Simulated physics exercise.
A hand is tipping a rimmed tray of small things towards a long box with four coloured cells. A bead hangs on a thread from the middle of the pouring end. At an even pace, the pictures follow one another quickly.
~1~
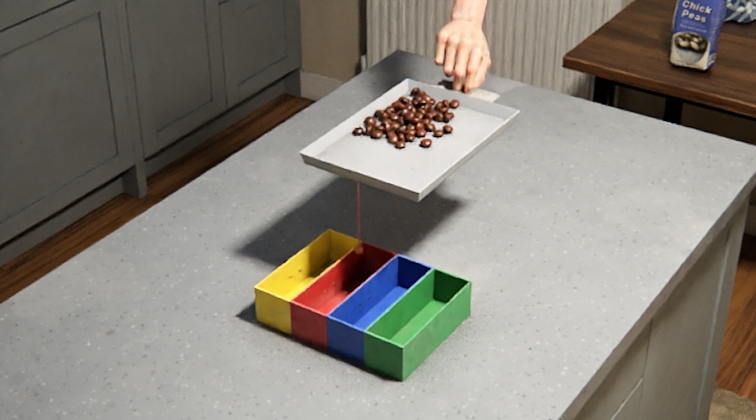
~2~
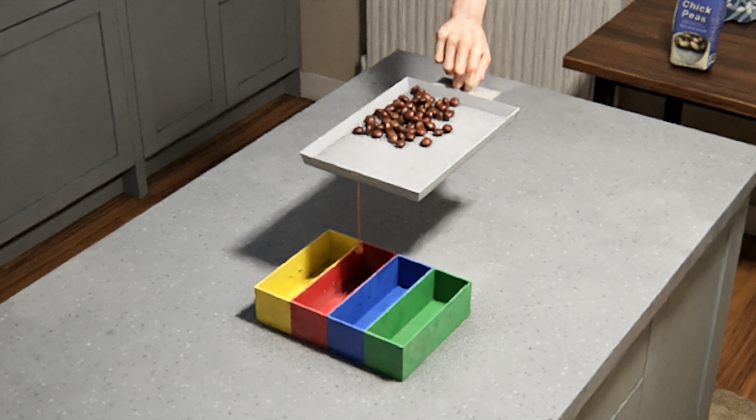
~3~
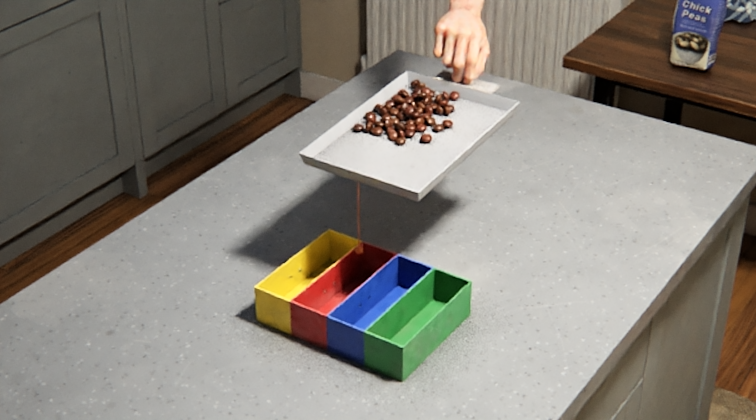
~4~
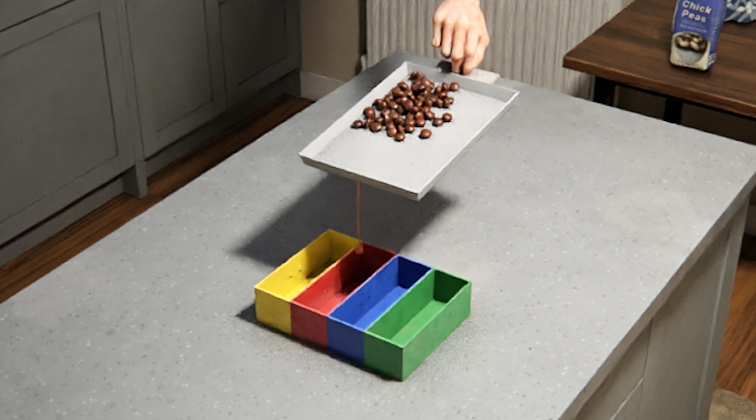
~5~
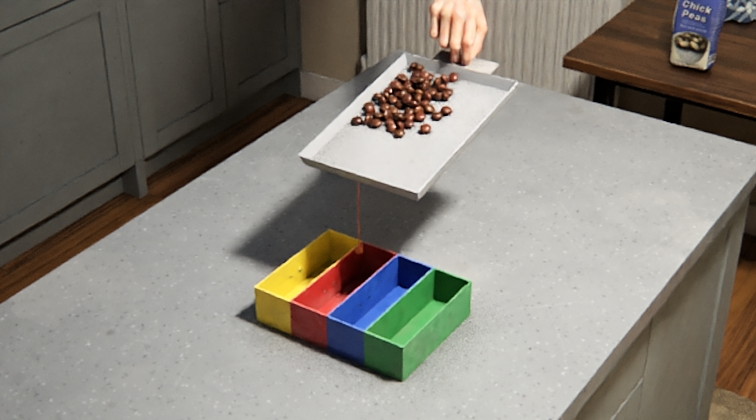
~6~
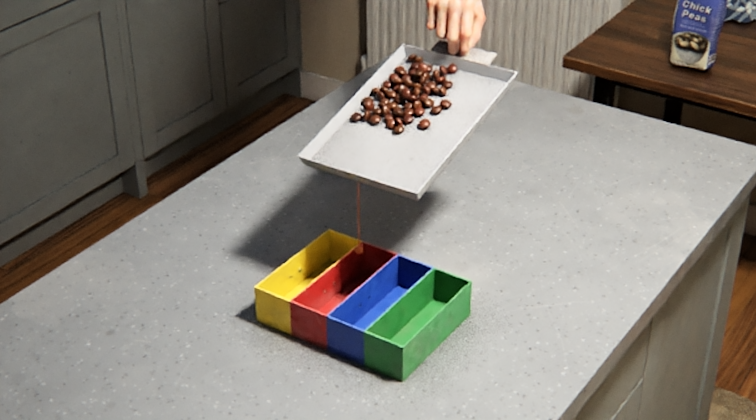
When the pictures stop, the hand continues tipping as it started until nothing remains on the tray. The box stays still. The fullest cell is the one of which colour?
The fullest cell is the yellow one.
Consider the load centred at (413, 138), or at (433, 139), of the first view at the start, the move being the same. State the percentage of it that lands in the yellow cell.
Near 40 % and 30 %.
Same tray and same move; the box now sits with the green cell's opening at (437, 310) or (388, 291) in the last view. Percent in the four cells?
First about 60, then 100 per cent.
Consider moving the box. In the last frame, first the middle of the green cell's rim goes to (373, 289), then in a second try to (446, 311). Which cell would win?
Try one: The cell in red; try two: The cell in yellow.
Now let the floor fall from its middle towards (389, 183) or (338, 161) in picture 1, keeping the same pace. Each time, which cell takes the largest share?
First try: Blue. Second try: The cell in yellow.
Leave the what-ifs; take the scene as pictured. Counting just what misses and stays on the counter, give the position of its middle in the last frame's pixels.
Near (242, 280).
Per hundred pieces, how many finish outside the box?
Share: Approx. 20 %.
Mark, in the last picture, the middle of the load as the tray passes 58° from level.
Its middle sits at about pixel (331, 164).
Soon after the last picture, tray tipped steeply; most on the tray; a stray few in the yellow cell; a small part falling or outside the box.
A little later, tray tipped right over; about half on the tray; about a quarter in the yellow cell; a small part in the red cell; a stray few in the blue cell; a small part falling or outside the box.
Later still, tray tipped past a quarter turn; about half in the yellow cell; about a quarter in the red cell; a small part in the blue cell; about a quarter falling or outside the box.
At rest, tray tipped past a quarter turn; about half in the yellow cell; about a quarter in the red cell; a small part in the blue cell; none in the green cell; about a quarter outside the box.
